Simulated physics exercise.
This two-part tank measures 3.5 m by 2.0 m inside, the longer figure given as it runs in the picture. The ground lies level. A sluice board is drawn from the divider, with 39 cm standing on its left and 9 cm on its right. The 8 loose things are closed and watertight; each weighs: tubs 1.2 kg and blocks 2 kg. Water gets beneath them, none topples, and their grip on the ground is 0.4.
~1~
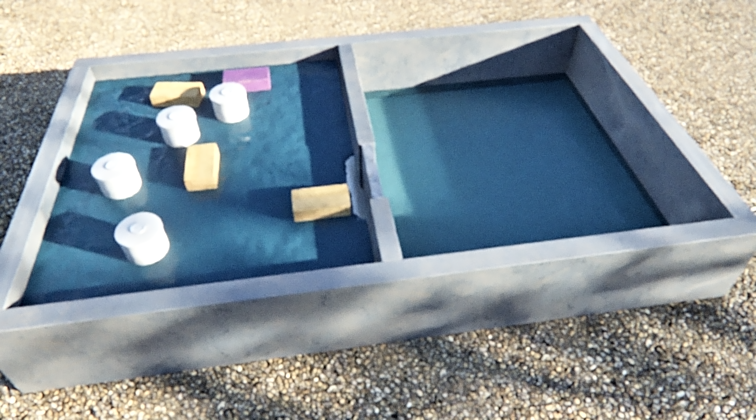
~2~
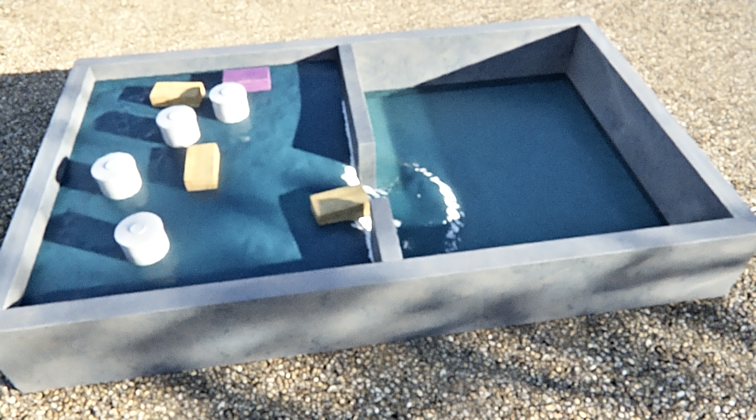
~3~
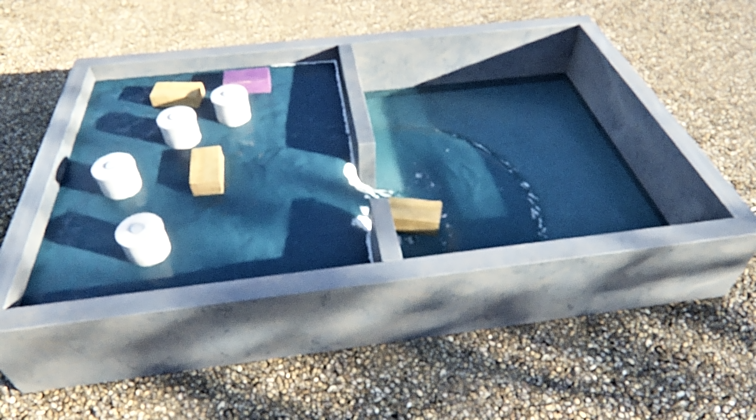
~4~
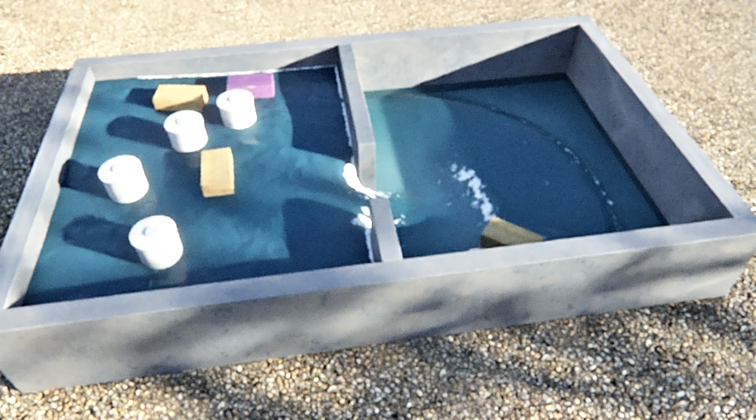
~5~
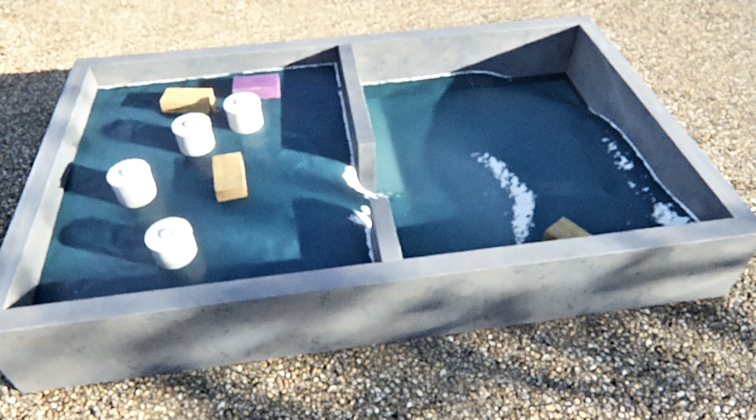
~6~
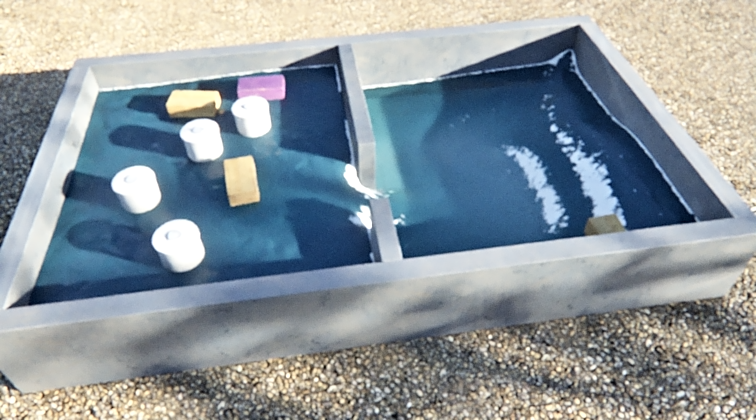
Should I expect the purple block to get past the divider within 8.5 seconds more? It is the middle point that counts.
Purple block is held back.
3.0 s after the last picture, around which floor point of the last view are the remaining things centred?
Around (298, 205).
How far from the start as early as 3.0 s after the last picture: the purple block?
Roughly 20 cm by then.
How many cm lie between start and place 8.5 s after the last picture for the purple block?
About 30 cm.
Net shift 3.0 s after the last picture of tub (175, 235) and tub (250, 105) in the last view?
In turn: 40 cm, 50 cm.
Then, 0.6 s after the last picture the purple block is near (261, 91), 0.1 m from its start, afloat; 1 of 8 are over the mark; 8 afloat.
Then, 3.0 s after the last picture the purple block is near (273, 107), 0.2 m from its start, afloat; 1 of 8 are over the mark; 8 afloat.
Then, 5.5 s after the last picture the purple block is near (279, 109), 0.3 m from its start, afloat; 2 of 8 are over the mark; 8 afloat.
Then, 8.5 s after the last picture the purple block is near (286, 104), 0.3 m from its start, afloat; 2 of 8 are over the mark; 8 afloat.
